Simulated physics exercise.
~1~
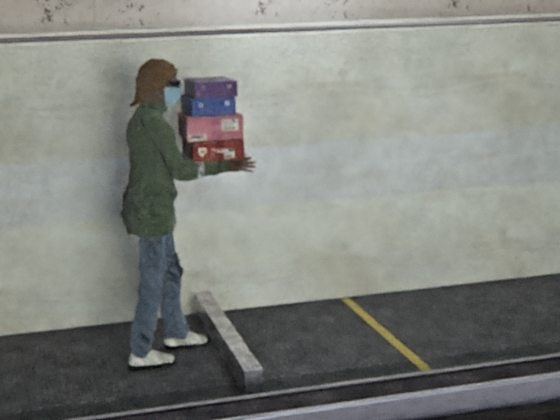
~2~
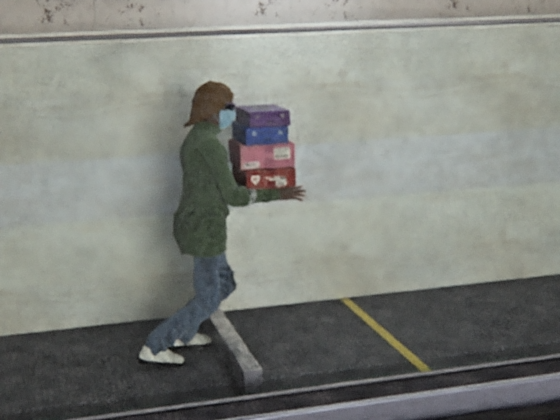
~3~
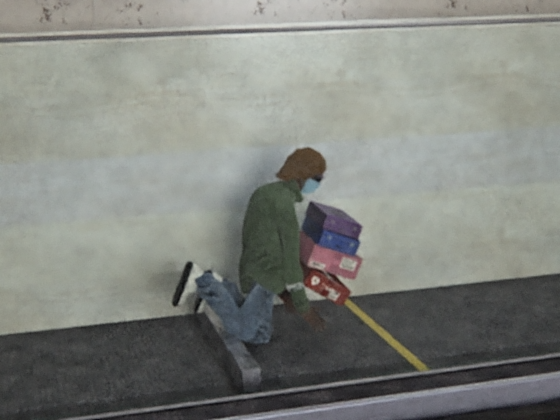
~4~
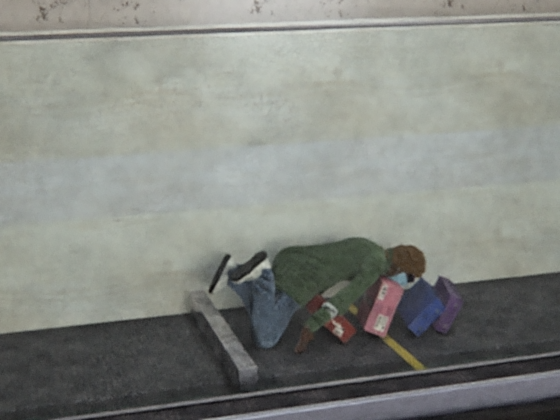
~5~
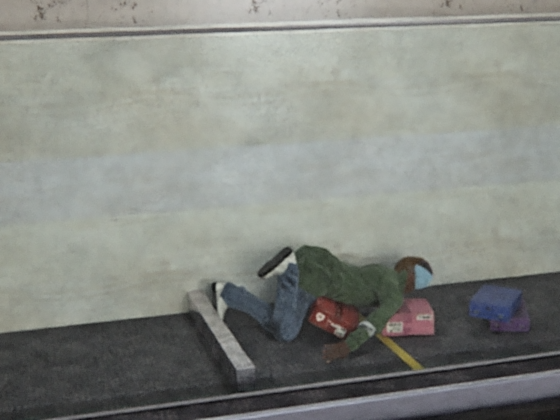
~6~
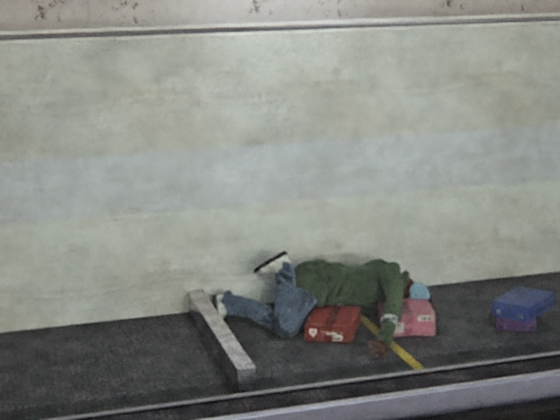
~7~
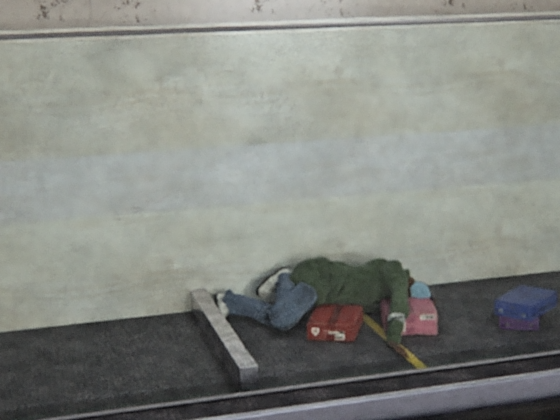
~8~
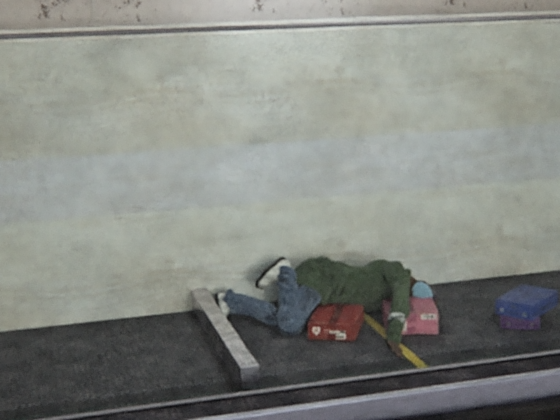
In this clip, a masked person in a green jacket carries four stacked boxes rightward, trips over a low rail and falls forward, spilling them. The person ends face down with head past the yellow line, the red box short of it and the pink, blue and purple ones beyond.
